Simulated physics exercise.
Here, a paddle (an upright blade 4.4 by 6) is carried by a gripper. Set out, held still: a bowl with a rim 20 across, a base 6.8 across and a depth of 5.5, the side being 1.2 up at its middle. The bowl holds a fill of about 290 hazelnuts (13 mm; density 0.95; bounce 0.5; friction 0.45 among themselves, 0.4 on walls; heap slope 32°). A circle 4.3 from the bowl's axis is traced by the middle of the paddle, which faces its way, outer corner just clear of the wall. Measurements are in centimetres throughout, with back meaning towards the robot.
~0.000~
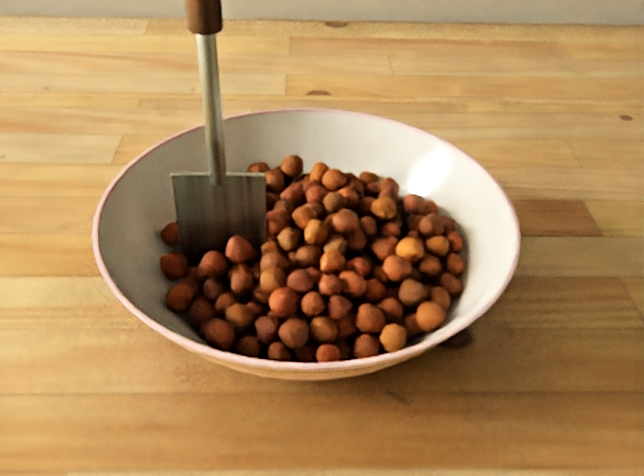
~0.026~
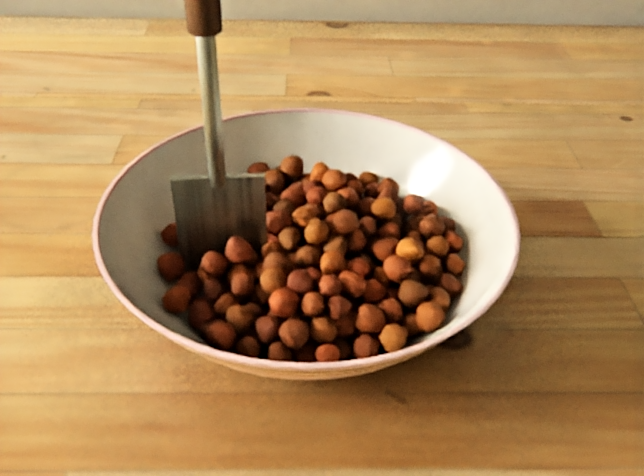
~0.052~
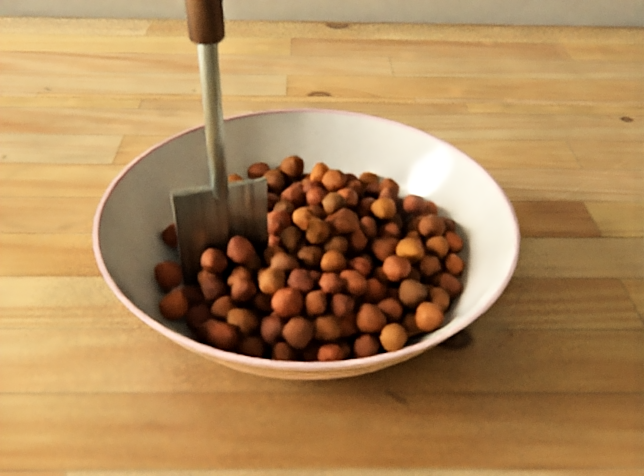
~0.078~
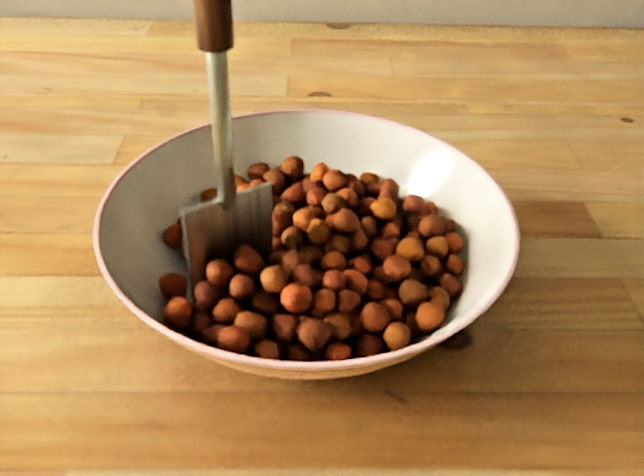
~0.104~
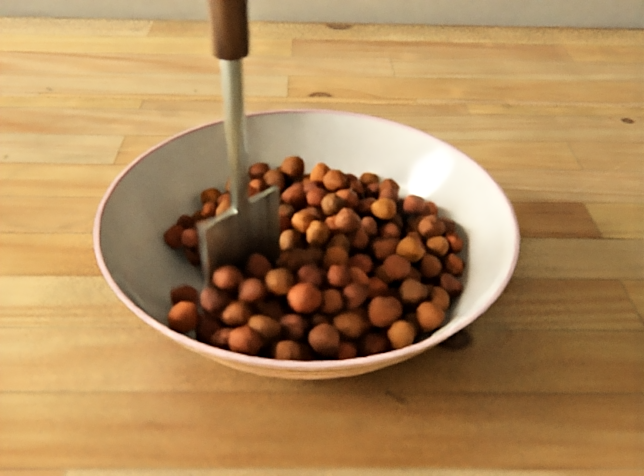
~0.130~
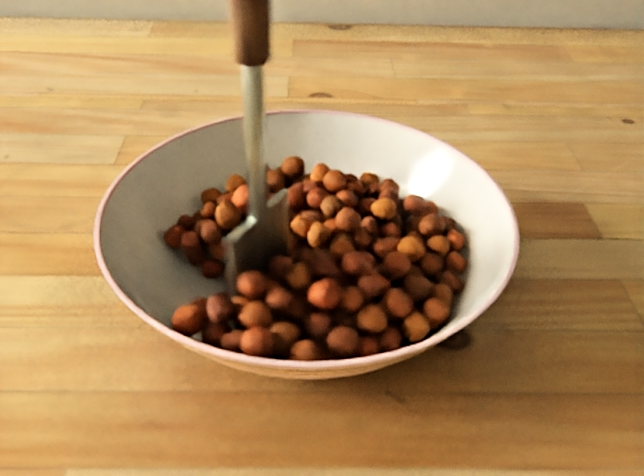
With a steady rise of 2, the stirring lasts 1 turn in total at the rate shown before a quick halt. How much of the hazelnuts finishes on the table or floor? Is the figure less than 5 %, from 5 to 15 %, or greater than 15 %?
The figure is from 5 to 15 %.
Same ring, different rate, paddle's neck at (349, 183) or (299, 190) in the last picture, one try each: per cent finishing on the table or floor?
It comes to close to 35 per cent and close to 25 per cent.
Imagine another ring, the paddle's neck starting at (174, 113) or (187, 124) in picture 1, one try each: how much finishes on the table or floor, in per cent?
I'd guess some 5 and 10 percent.
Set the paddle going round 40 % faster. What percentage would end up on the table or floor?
25 %.
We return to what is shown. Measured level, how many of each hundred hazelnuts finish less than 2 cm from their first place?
I'd guess close to 20 percent of the load.
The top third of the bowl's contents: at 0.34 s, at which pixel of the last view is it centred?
About pixel (427, 193).
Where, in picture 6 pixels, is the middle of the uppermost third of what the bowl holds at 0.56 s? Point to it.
About (249, 170).
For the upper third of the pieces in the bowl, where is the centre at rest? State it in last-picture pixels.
It is centred near (247, 251).
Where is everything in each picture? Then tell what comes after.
In the first frame, paddle neck at (216, 146), 0° round; upper third of the load around (320, 233), from x 170 to 455, top at y 165; 286 in the bowl.
In the second frame, paddle neck at (215, 149), 5° round; upper third of the load around (318, 236), from x 170 to 455, top at y 170.
In the third frame, paddle neck at (217, 158), 17° round; upper third of the load around (316, 236), from x 165 to 455, top at y 170.
In the fourth frame, paddle neck at (225, 168), 31° round; upper third of the load around (313, 240), from x 170 to 455, top at y 170.
In the fifth frame, paddle neck at (239, 177), 45° round; upper third of the load around (314, 246), from x 175 to 455, top at y 170.
In the sixth frame, paddle neck at (257, 184), 59° round; upper third of the load around (320, 254), from x 175 to 455, top at y 170; 286 in the bowl.
After 0.34 s, 175° round, highest piece 9 above the table; 282 in the bowl, 2 on the table or floor, 2 in flight or on the tool.
After 0.56 s, 291° round, highest piece 8 above the table; 259 in the bowl, 17 on the table or floor, 10 in flight or on the tool.
After 0.87 s, 0° round, highest piece 6 above the table; 256 in the bowl, 30 on the table or floor.
After 1.57 s, 0° round, highest piece 5 above the table; 256 in the bowl, 30 on the table or floor.
At rest, 256 in the bowl, 30 on the table or floor. That is 10 % on the table or floor.
